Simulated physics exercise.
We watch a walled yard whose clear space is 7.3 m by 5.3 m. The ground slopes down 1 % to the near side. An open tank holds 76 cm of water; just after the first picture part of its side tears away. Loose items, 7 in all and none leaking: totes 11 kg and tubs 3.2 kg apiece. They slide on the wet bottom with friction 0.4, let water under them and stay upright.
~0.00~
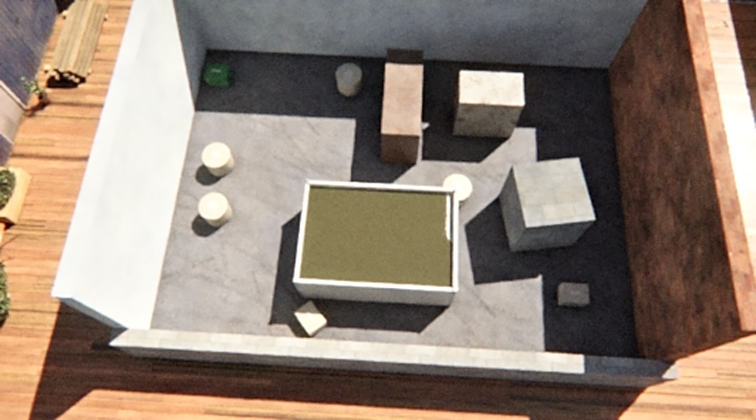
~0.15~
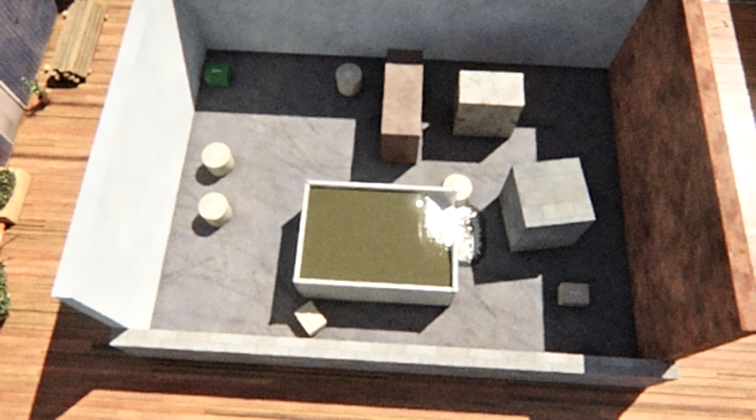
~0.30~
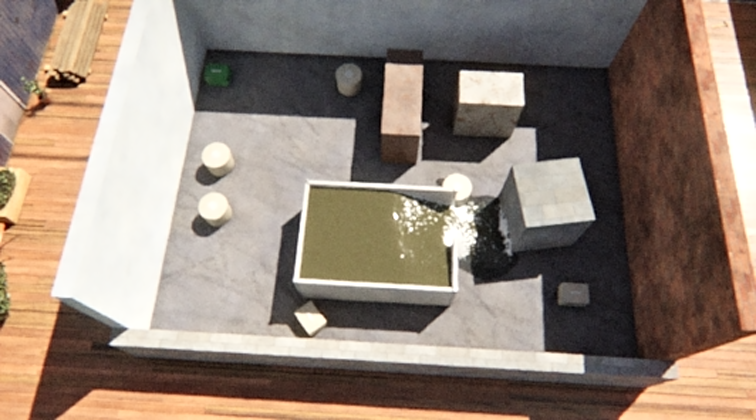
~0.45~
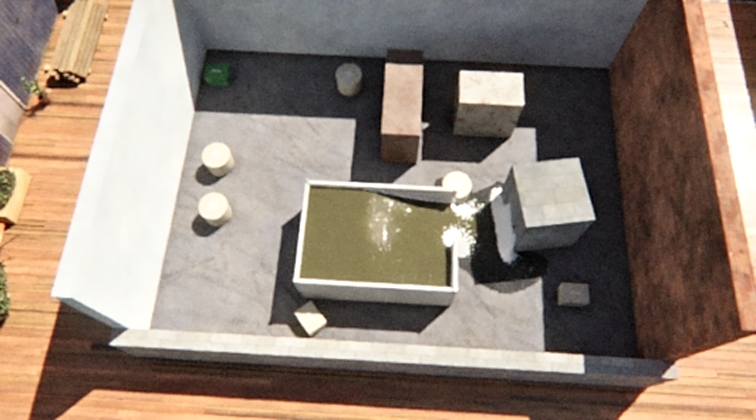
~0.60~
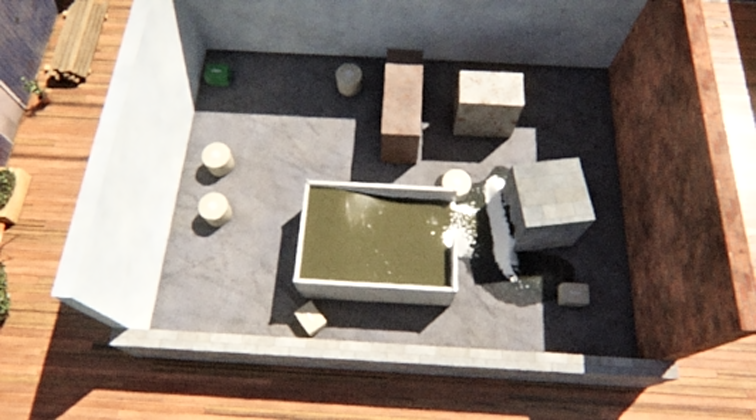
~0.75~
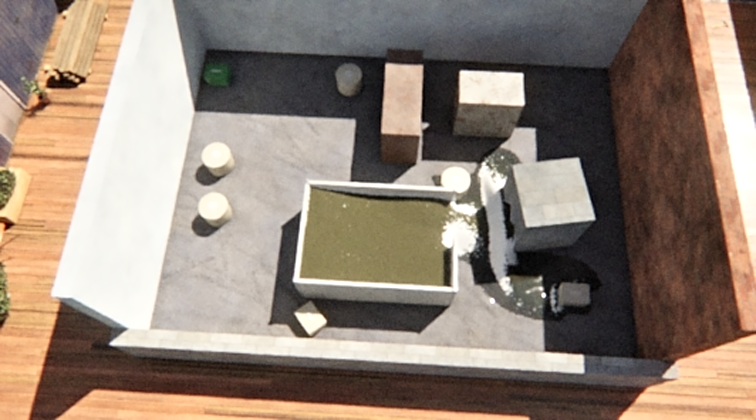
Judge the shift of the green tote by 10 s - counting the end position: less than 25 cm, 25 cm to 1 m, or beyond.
Green tote stays put.
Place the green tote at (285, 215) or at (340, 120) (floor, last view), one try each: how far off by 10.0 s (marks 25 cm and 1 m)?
In turn: It stays put; it stays put.
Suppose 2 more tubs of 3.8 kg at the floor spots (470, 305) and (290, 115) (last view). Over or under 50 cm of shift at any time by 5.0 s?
In turn: Over, under.
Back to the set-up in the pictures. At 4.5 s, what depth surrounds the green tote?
About 0 cm.
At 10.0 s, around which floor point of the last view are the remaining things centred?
At about (305, 185).
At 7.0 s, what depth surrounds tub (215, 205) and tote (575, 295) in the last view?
Roughly 3 and 6 cm.
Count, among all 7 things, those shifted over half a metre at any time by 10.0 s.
That makes 5.
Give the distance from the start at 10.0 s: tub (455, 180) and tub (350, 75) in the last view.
In turn: 20 cm, 100 cm.
After 2.0 s the green tote is near (216, 71), 0.0 m from its start, aground; 0 afloat.
After 4.5 s the green tote is near (216, 71), 0.0 m from its start, aground; 1 afloat.
After 7.0 s the green tote is near (216, 71), 0.0 m from its start, aground; 2 afloat.
After 10.0 s the green tote is near (216, 71), 0.0 m from its start, aground; 4 afloat.
